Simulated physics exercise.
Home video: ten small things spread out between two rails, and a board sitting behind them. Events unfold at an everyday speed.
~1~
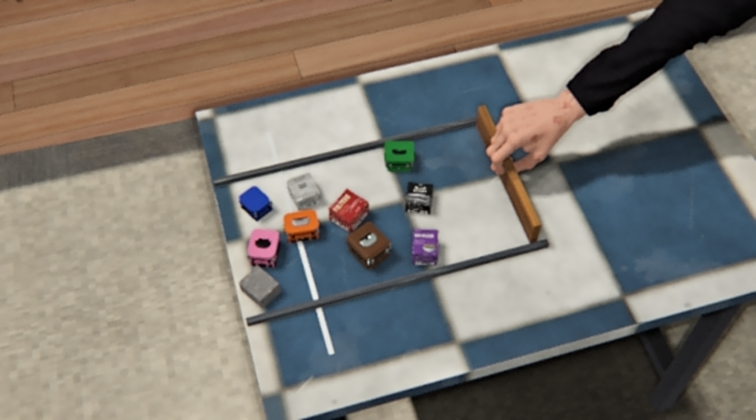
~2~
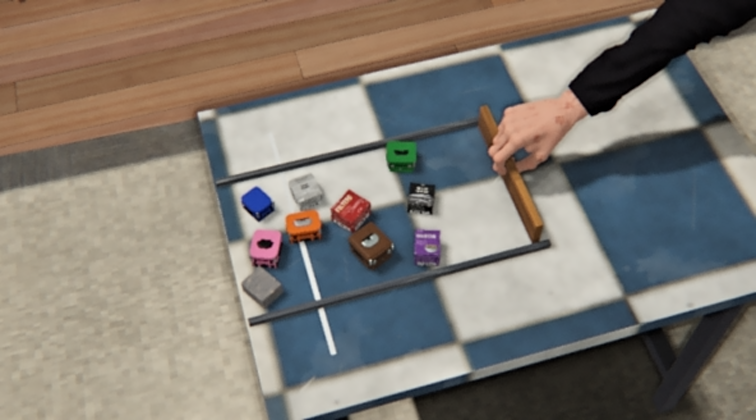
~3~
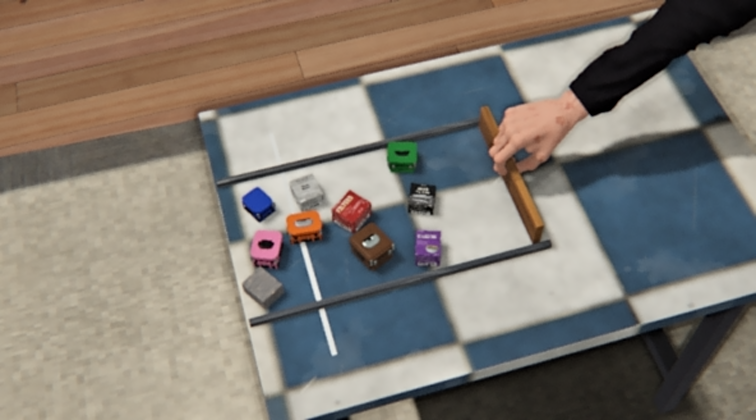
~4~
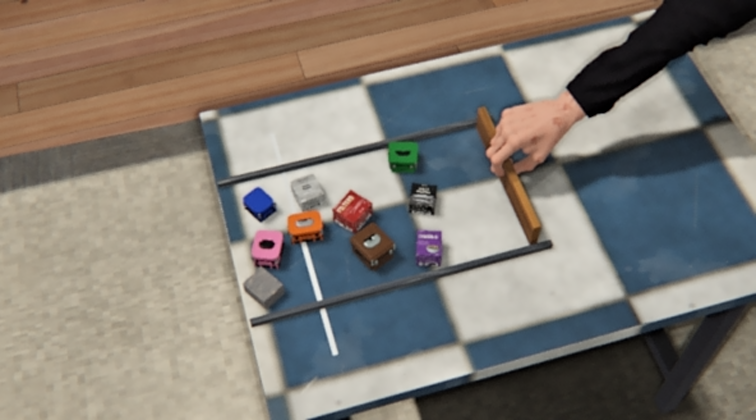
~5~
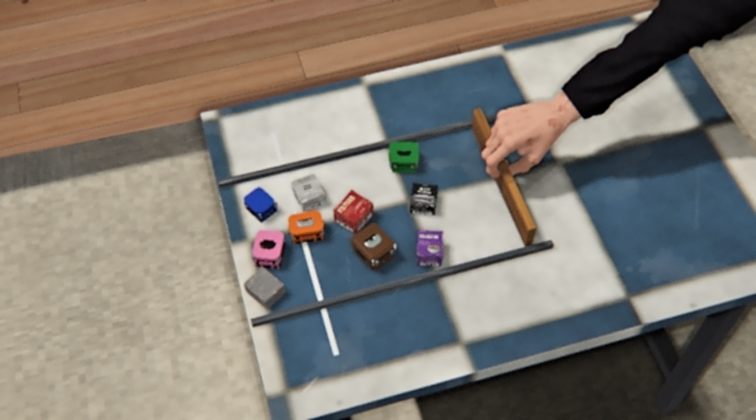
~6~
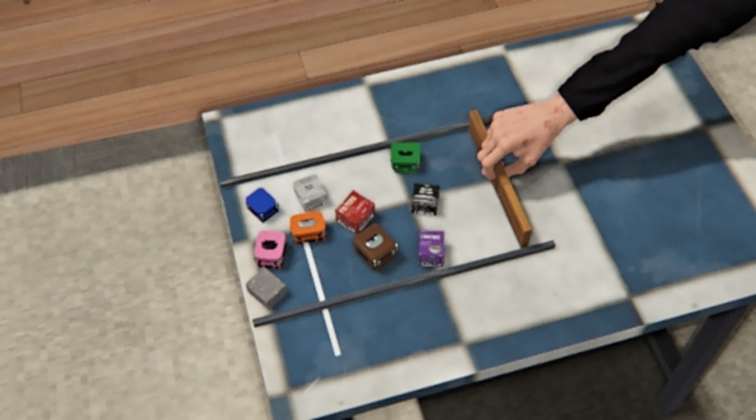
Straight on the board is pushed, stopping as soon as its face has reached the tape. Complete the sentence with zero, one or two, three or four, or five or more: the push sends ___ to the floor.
The push sends one or two to the floor.
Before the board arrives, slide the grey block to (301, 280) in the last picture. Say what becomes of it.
From that start the object is safe.
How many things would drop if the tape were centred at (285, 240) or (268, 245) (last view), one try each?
You'd get 3 the first time and 6 the second.
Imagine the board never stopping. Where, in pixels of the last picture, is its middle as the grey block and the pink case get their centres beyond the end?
First one: Around (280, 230). Other one: Around (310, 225).
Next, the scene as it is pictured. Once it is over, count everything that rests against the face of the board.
The figure is 3.
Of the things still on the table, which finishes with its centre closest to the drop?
The one in question is the blue case.
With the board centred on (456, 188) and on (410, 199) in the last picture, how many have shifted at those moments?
I get 0 at the one place and 3 at the other.
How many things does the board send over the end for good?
Total: 2.
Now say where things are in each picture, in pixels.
The first picture shows grey block (260, 287); pink case (264, 248); blue case (256, 204); board (507, 172); tape (297, 234).
The second picture shows pink case (266, 249); red box (351, 211).
The third picture shows blue case (258, 205); brown case (371, 247).
The fourth picture shows grey block (264, 288); white box (308, 193).
The fifth picture shows pink case (269, 249); green case (404, 158).
The sixth picture shows grey block (266, 288); pink case (271, 250); blue case (262, 205); board (498, 177); tape (304, 235).
Soon after, none off yet; grey block at rest near (266, 288); pink case at rest near (271, 250); blue case at rest near (262, 205).
After that, none off yet; grey block at rest near (266, 288); pink case displaced about its own width near (241, 260); blue case moving near (255, 206).
In the end, the number that fall off is one or two; gone, orange case and pink case.
